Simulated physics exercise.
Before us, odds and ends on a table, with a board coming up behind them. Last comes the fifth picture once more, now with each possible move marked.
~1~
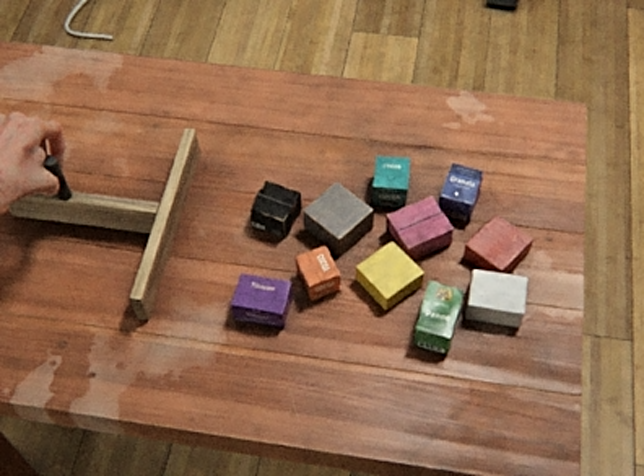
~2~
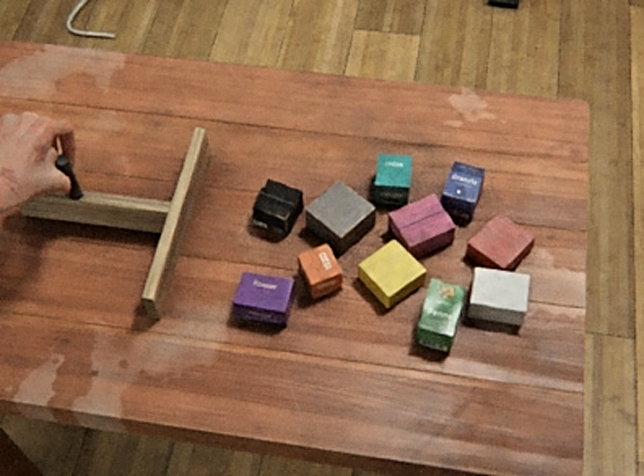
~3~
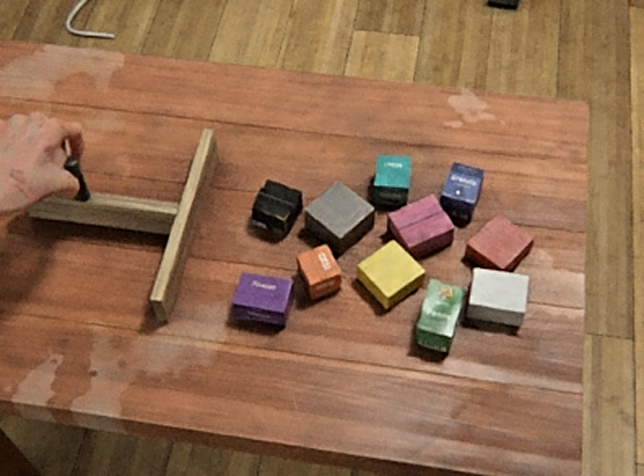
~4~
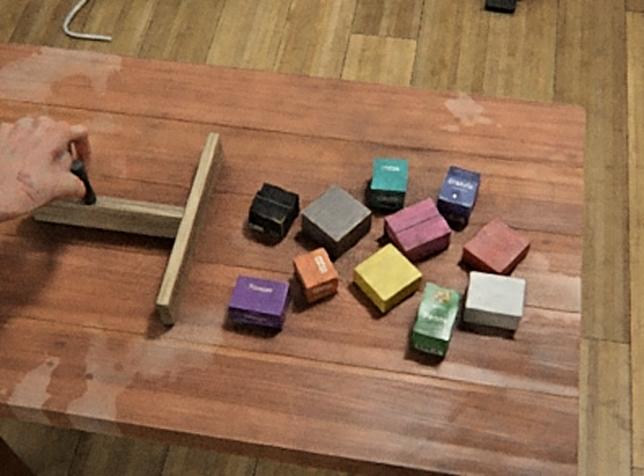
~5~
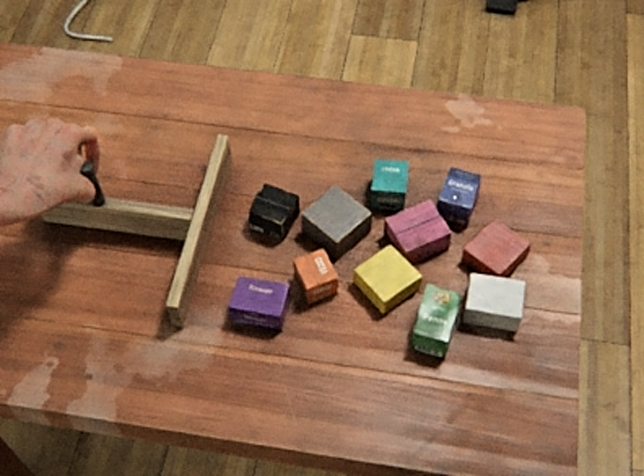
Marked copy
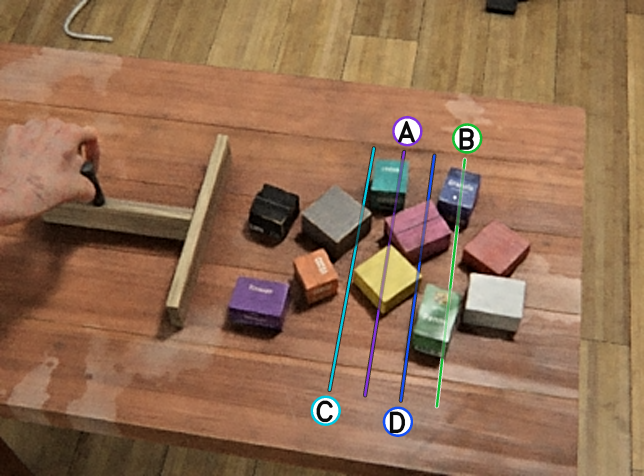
On a reddish wooden table above a plank floor, seen from above at an angle, ten small boxes and blocks lie loosely grouped right of centre. Black, grey, turquoise, pink and blue ones sit toward the back, with purple, orange, yellow, green, white and red nearer or farther right. From the left, a hand gripping a dark handle slides a T-shaped wooden board slightly rightward, while the pieces and view stay practically still.
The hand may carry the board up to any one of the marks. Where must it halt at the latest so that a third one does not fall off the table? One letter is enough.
B.
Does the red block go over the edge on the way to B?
By then, yes.
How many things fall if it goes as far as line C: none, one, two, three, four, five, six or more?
The count is none.
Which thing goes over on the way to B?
The red block goes over.
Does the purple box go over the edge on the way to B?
By then, no.
On the marked copy, A at (386, 263); B at (452, 272); C at (354, 259); D at (419, 268).
Taking B. A third of the way, board (288, 227); purple box (308, 310); pink box (427, 236).
Two thirds of the way, board (381, 239); red block (551, 259); white block (511, 305).
When it is over, board (450, 249); red block over the edge; pink box (574, 249); one fallen.
As for the rest, A is within the limit but short; C is within the limit but short; D is within the limit but short.
